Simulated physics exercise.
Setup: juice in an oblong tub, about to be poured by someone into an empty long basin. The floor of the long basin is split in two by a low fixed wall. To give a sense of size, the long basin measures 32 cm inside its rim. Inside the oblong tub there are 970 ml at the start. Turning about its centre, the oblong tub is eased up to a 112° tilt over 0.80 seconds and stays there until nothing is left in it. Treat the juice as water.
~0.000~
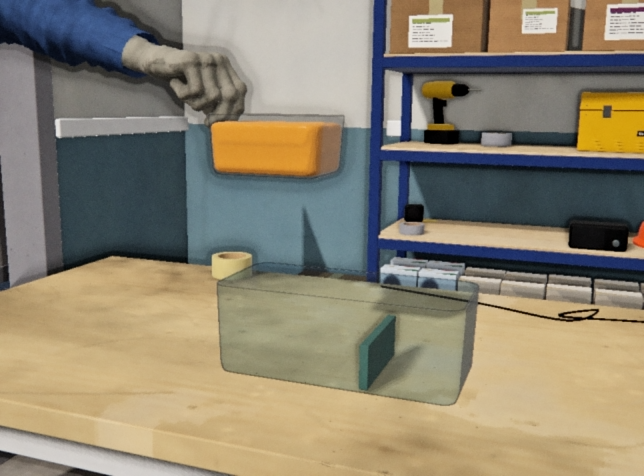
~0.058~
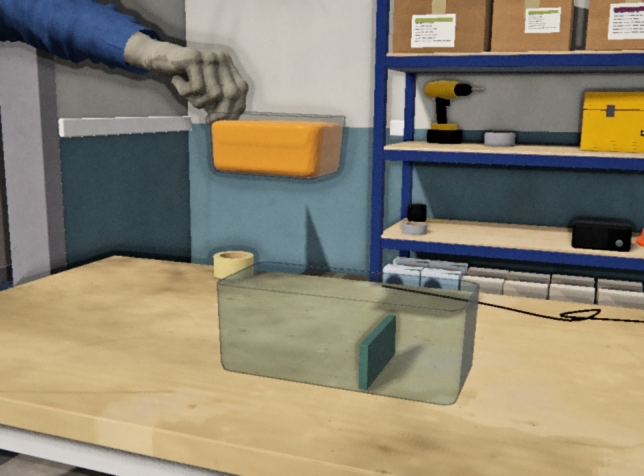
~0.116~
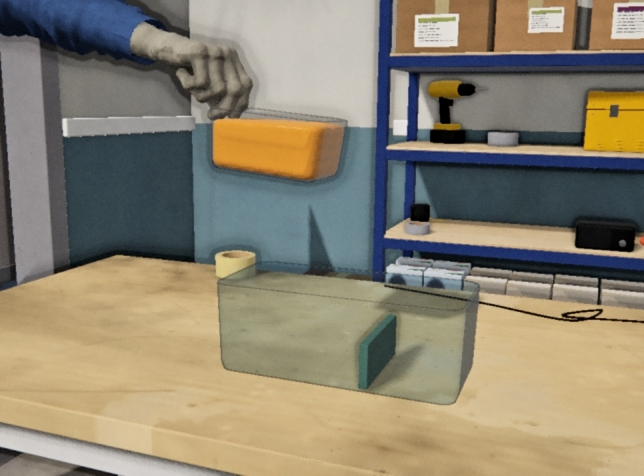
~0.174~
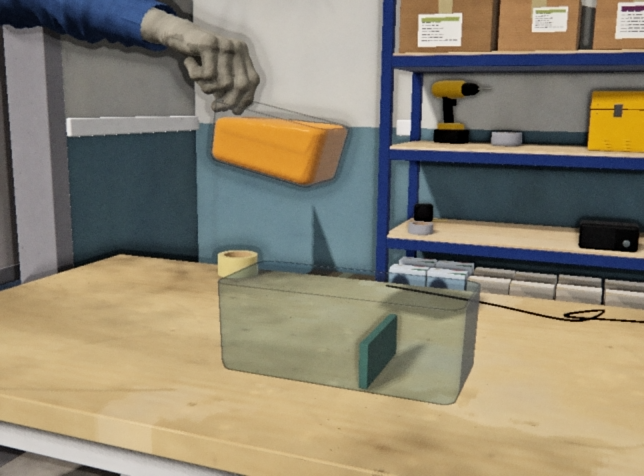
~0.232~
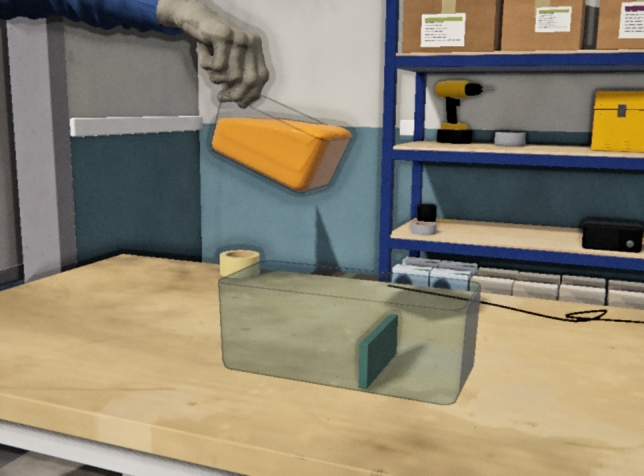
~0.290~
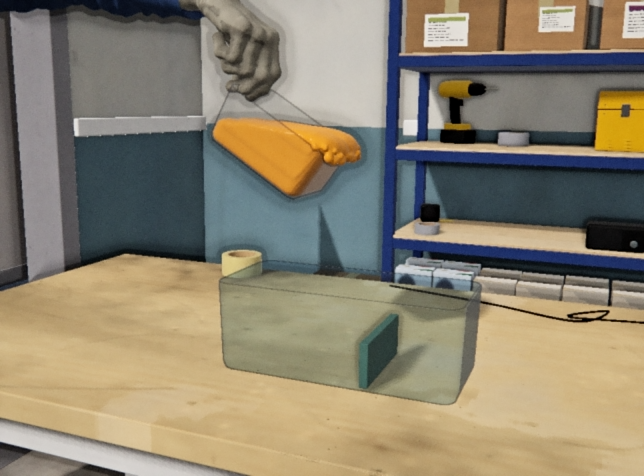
In a workshop, a gloved hand above an oblong tub of orange juice moved slightly right as the tub tilted down to the right, and juice began to come over its edge above an empty basin.
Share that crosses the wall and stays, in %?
43 %.
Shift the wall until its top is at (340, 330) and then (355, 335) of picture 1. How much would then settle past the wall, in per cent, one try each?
It comes to 70 per cent, and then 65 per cent.
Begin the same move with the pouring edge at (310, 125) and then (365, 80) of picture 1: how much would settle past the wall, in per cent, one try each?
I'd expect close to 15 per cent and then close to 65 per cent.
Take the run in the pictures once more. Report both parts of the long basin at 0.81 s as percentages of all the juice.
Near 36 on the left, 42 on the right.
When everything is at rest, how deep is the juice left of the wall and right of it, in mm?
Some 16 mm on the left and 28 mm on the right.
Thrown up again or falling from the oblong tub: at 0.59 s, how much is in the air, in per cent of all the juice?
Near 48 per cent at that moment.
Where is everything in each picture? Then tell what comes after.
The first frame shows tilt 0°; pouring edge (334, 118); surface from (228, 123) to (333, 126); the long basin's rim runs from (238, 274) to (472, 298); the wall's top is at (379, 331).
The second frame shows tilt 1°; pouring edge (334, 119); surface from (229, 122) to (334, 126).
The third frame shows tilt 6°; pouring edge (336, 123); surface from (231, 121) to (336, 127).
The fourth frame shows tilt 13°; pouring edge (339, 130); surface from (234, 120) to (339, 129).
The fifth frame shows tilt 22°; pouring edge (340, 141); surface from (234, 122) to (340, 135); 2 per cent is over the edge.
The sixth frame shows tilt 33°; pouring edge (339, 153); surface from (234, 121) to (338, 143); 8 per cent is over the edge.
After 0.59 s the tilt is 94° and 16 per cent is still to pour, 2 is left of the wall and 32 right of it.
After 0.81 s the tilt is 112° and 2 per cent is still to pour, 35 is left of the wall and 41 right of it.
After 1.05 s the tilt is 112° and 0 per cent is still to pour, 46 is left of the wall and 43 right of it.
After 1.30 s the tilt is 112° and 0 per cent is still to pour, 46 is left of the wall and 43 right of it.
In the end 46 per cent lies left of the wall, 43 right of it and 11 outside.
